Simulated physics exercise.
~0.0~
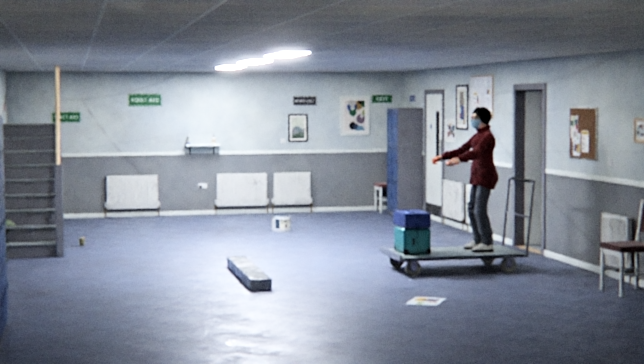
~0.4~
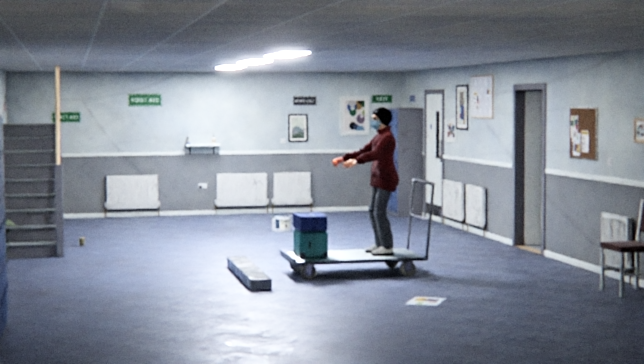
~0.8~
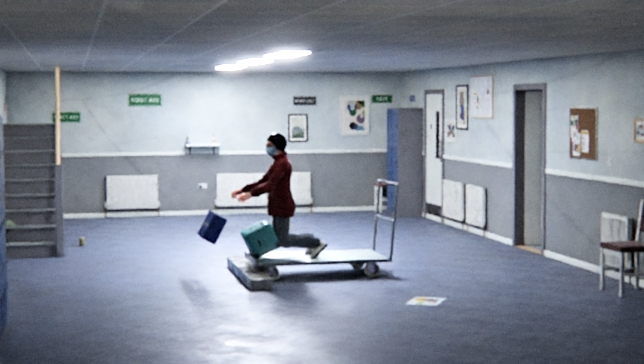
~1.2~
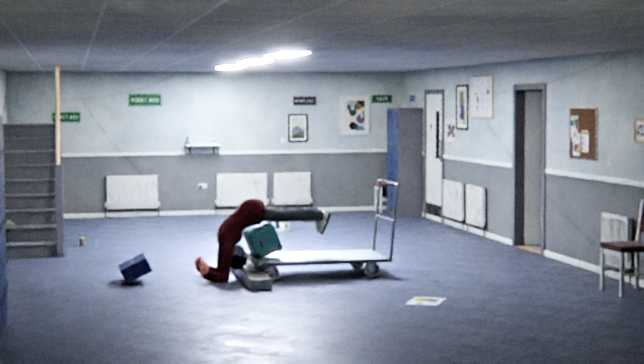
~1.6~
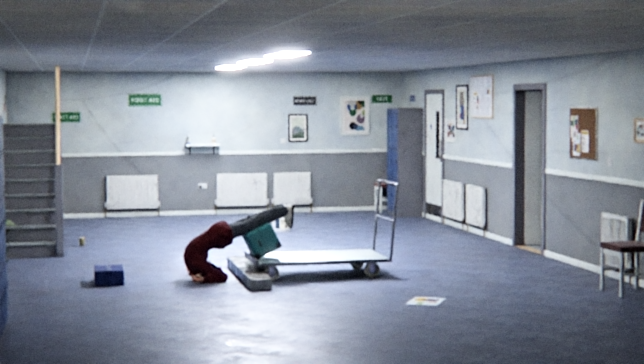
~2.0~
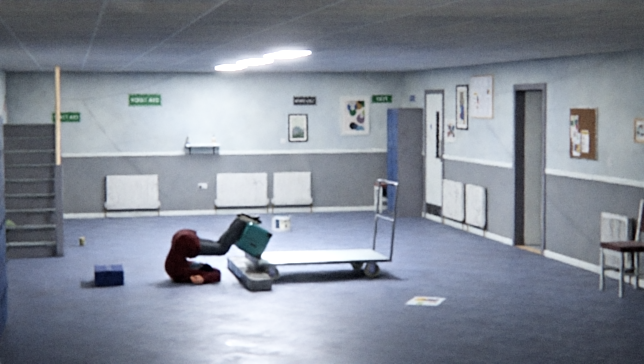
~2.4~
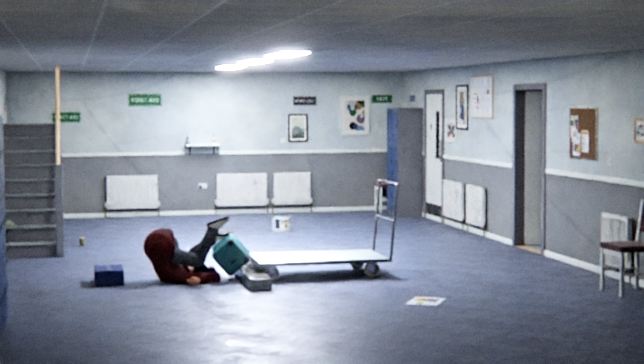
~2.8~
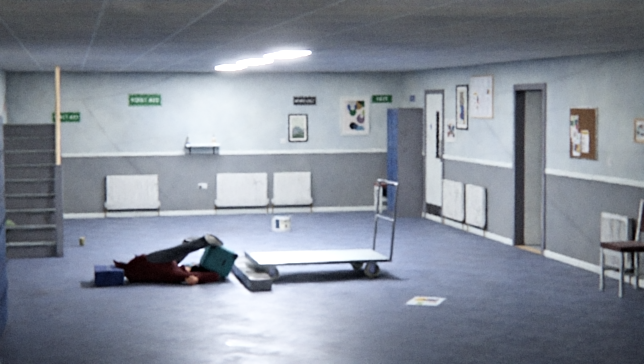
Masked person riding a trolley left into a low kerb, pitching headfirst over the front with two boxes and ending sprawled on the floor.
